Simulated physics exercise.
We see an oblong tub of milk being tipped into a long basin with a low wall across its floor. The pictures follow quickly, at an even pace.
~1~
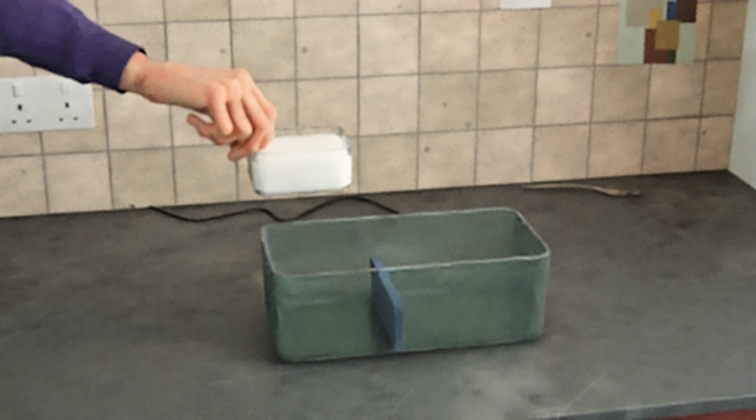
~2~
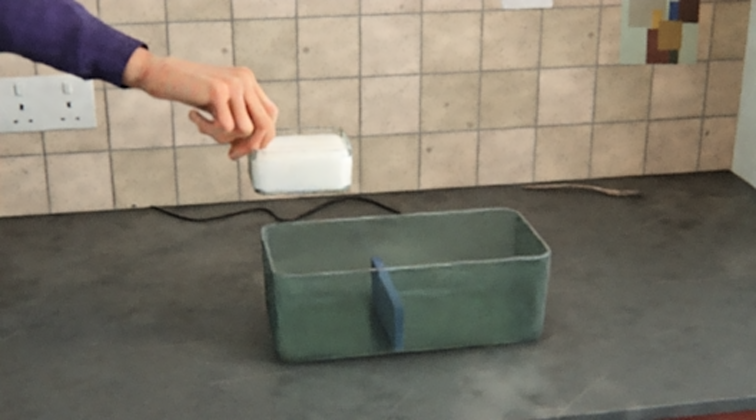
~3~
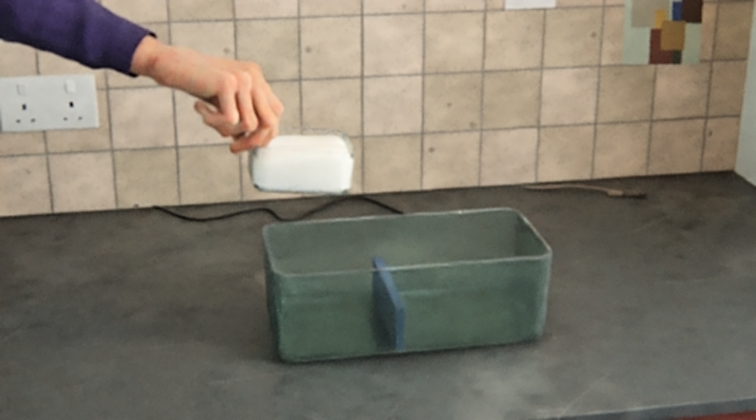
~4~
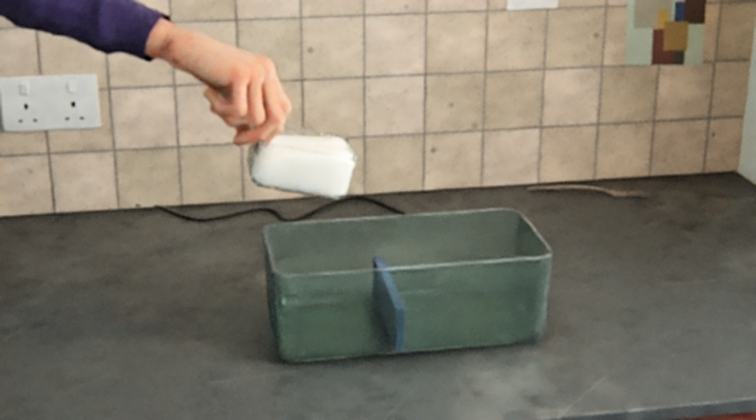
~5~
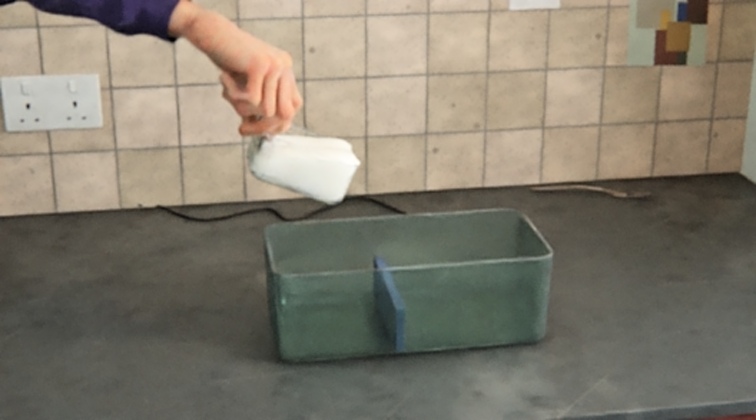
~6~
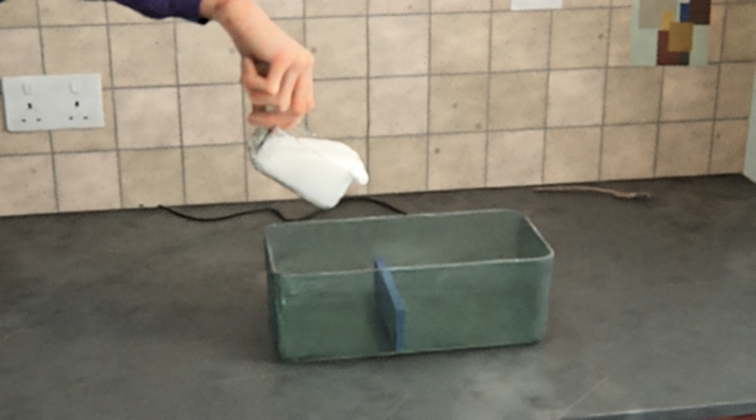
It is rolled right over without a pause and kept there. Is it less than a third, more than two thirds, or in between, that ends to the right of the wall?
In the end between a third and two thirds is right of the wall.
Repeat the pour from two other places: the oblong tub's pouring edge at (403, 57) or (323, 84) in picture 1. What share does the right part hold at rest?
Roughly 90 per cent, and 35 per cent.
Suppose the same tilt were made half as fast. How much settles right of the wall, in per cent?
About 65 per cent.
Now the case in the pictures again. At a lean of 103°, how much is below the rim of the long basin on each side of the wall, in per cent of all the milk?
Near 20 on the left, 45 on the right.
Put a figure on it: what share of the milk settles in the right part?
Roughly 55 in a hundred.
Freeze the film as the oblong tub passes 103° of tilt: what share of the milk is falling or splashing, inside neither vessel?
Close to 25 per cent.
A moment on, the oblong tub is tipped right over and 9 per cent is still to pour, 21 is left of the wall and 45 right of it.
Next, the oblong tub is tipped right over and 0 per cent is still to pour, 45 is left of the wall and 52 right of it.
Then the oblong tub is tipped right over and 0 per cent is still to pour, 46 is left of the wall and 53 right of it.
Later the oblong tub is tipped right over and 0 per cent is still to pour, 46 is left of the wall and 53 right of it.
In the end 46 per cent lies left of the wall, 53 right of it and 1 outside.
